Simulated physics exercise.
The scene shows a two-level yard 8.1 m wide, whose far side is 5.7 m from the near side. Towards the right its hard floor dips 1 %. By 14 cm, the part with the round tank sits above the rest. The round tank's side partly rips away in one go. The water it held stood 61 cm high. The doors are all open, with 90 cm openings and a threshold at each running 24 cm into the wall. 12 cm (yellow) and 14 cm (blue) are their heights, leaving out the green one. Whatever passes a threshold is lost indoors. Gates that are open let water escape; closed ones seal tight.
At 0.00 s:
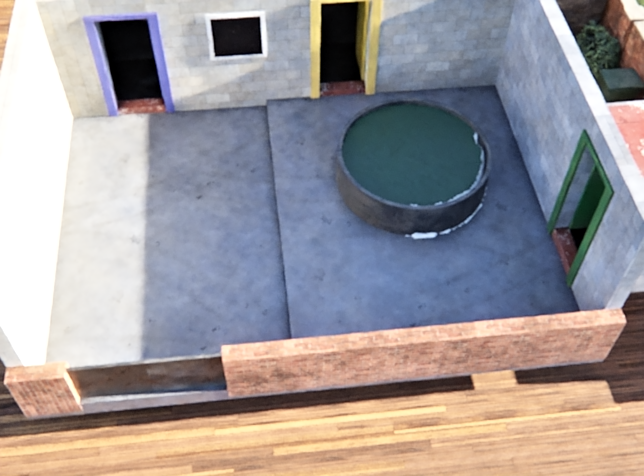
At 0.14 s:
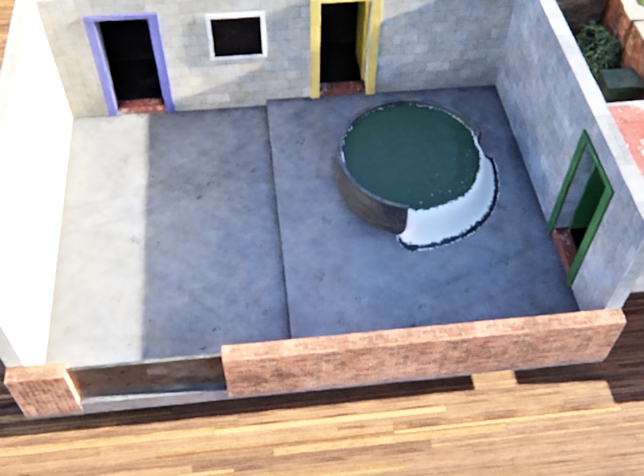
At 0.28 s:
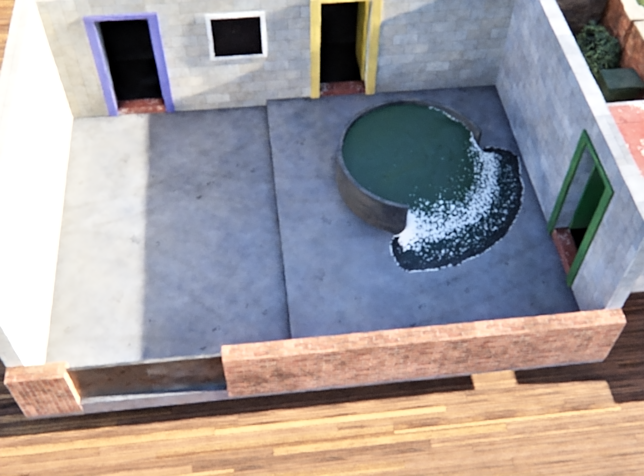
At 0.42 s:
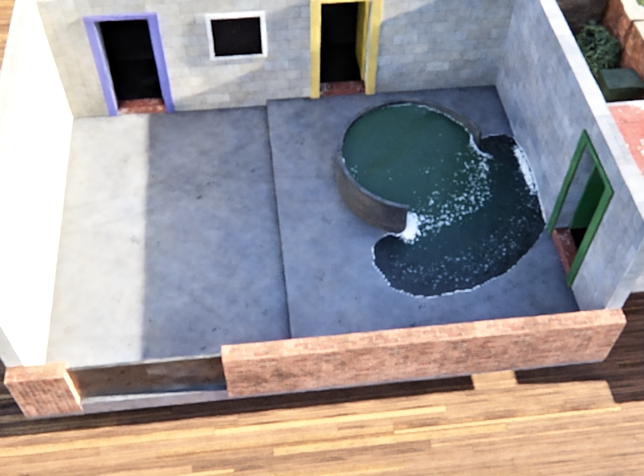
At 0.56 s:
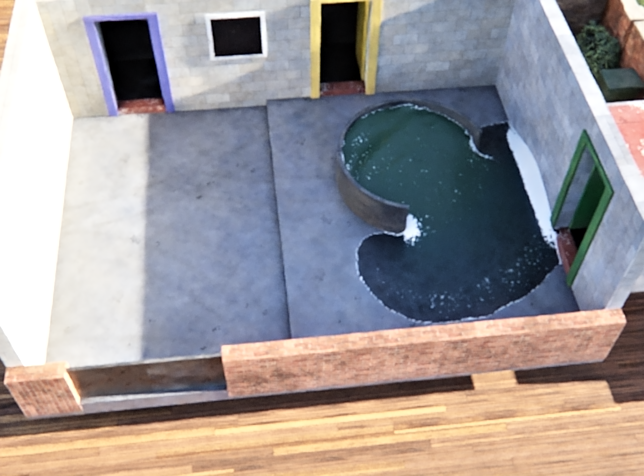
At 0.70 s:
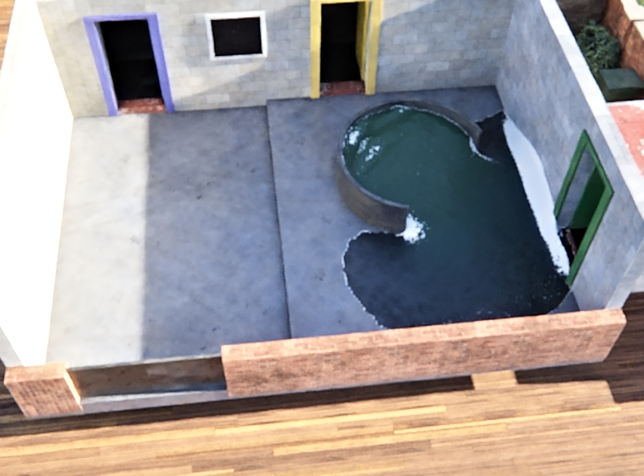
A round tank's side rips open and dark green water spreads across the floor to the green door.
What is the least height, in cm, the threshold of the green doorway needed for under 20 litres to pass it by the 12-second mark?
About 27 cm.
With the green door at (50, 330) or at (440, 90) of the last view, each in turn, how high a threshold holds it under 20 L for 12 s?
In turn: About 13.0 cm, about 10.0 cm.
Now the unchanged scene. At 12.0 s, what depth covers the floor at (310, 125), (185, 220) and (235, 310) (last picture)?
Depth: About 3, 9, 9 cm.
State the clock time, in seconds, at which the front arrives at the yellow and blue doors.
Arrival times - yellow: 2.6 seconds; blue: 6.0 seconds.
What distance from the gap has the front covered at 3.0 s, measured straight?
Roughly 5.4 m from the gap.
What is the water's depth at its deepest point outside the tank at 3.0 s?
Max depth: Near 36 cm.
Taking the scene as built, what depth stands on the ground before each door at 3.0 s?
Depth at yellow 3 cm, at blue 0 cm, at green 29 cm.
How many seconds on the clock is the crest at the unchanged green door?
Approximately 1.6 s.
After 1.4 s water covers 25 % of the floor, deepest (55 cm) near (576, 327); 28 cm at the green door, 5 litres in over its 18 cm threshold.
After 3.0 s water covers 35 % of the floor, deepest (36 cm) near (568, 338); 29 cm at the green door, 65 litres in over its 18 cm threshold.
After 12.0 s water covers 100 % of the floor, deepest (14 cm) near (257, 116); 9 cm at the green door, 104 litres in over its 18 cm threshold.
At the green door as built, the water arrived by 0.6 s and peaked near 30 cm at 1.6 s.
With a threshold of 24 cm, 38 litres would have come in within the 12 s; with 32 cm, 4 litres. So under 20 litres takes about 27 cm.
